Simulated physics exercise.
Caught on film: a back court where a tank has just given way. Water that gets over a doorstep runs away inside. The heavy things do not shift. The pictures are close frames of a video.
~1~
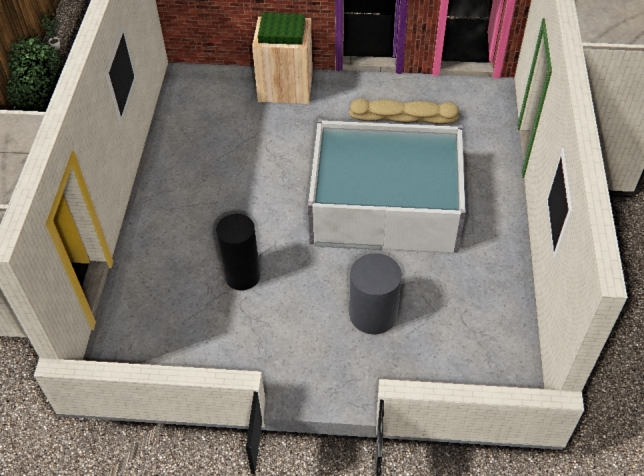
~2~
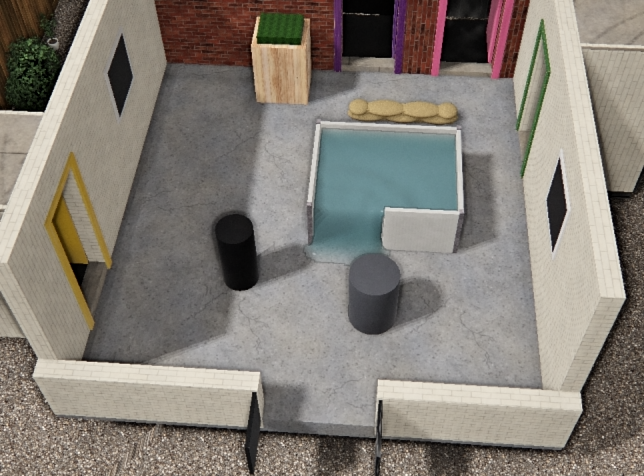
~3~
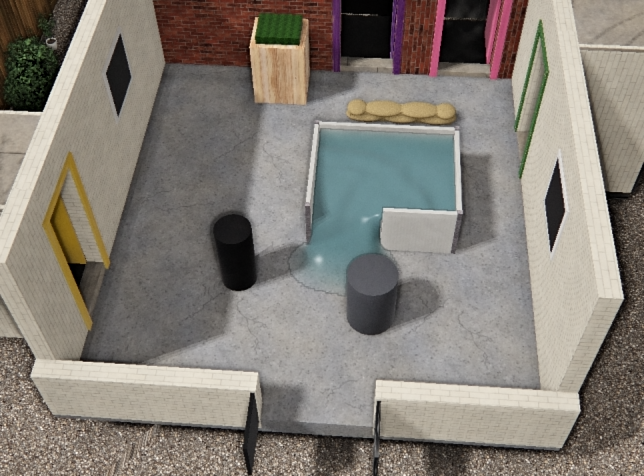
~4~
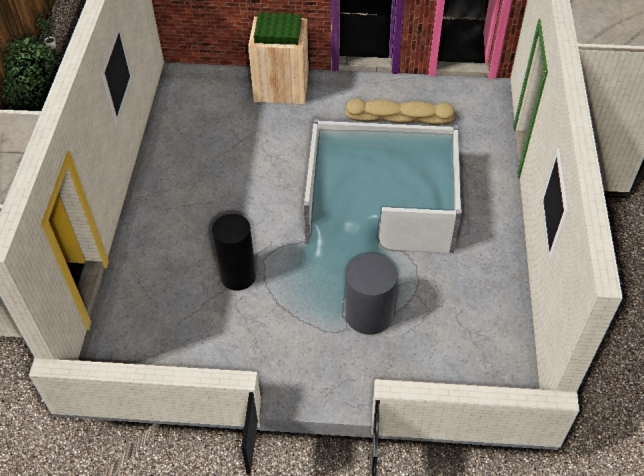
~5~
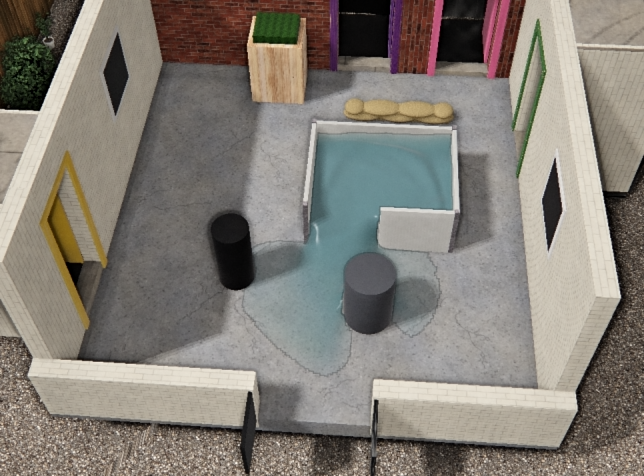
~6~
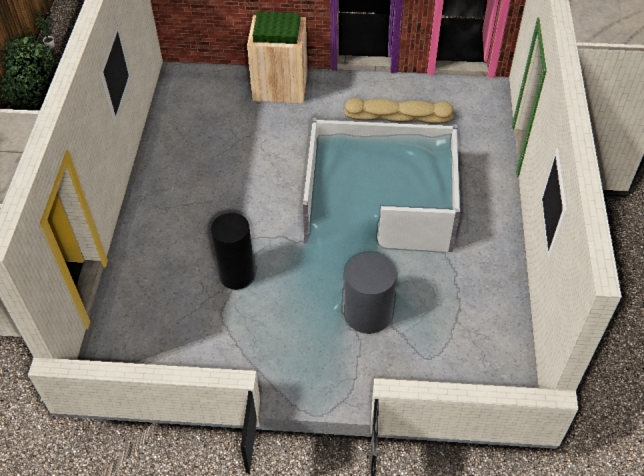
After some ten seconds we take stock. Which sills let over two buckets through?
The pink door admits no more than that; the purple door admits no more than that; the yellow door admits no more than that; the green door admits no more than that.
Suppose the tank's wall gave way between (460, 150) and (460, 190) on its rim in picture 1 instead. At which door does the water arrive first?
I say the one in green.
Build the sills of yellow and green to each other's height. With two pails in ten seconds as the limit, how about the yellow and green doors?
My reading: The yellow door is over; the green door stays under.
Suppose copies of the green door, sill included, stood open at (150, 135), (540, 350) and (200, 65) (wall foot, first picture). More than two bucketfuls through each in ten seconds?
As listed: Holds, takes more, goes over.
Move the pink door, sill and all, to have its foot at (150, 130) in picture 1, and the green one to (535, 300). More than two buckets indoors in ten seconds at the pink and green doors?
My reading: The pink door takes less, the green door is over.
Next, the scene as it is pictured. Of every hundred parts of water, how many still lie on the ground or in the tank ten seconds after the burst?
I make it 70 per cent.
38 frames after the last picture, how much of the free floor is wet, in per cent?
Roughly 85 per cent.
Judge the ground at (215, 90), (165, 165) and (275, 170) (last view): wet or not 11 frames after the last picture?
As listed: Dry, dry, no water.
A moment on, water covers 25 % of the floor; the pink door not reached, the purple door not reached, the yellow door not reached, the green door not reached.
Next, water covers 35 % of the floor; the pink door not reached, the purple door not reached, the yellow door wet at the sill, nothing in, the green door not reached.
Then, water covers 55 % of the floor; the pink door not reached, the purple door not reached, the yellow door wet at the sill, nothing in, the green door wet at the sill, nothing in.
Later, water covers 85 % of the floor; the pink door wet at the sill, nothing in, the purple door not reached, the yellow door wet at the sill, nothing in, the green door wet at the sill, nothing in.
In the end, water covers 95 % of the floor; the pink door wet at the sill, nothing in, the purple door wet at the sill, nothing in, the yellow door wet at the sill, nothing in, the green door wet at the sill, nothing in.
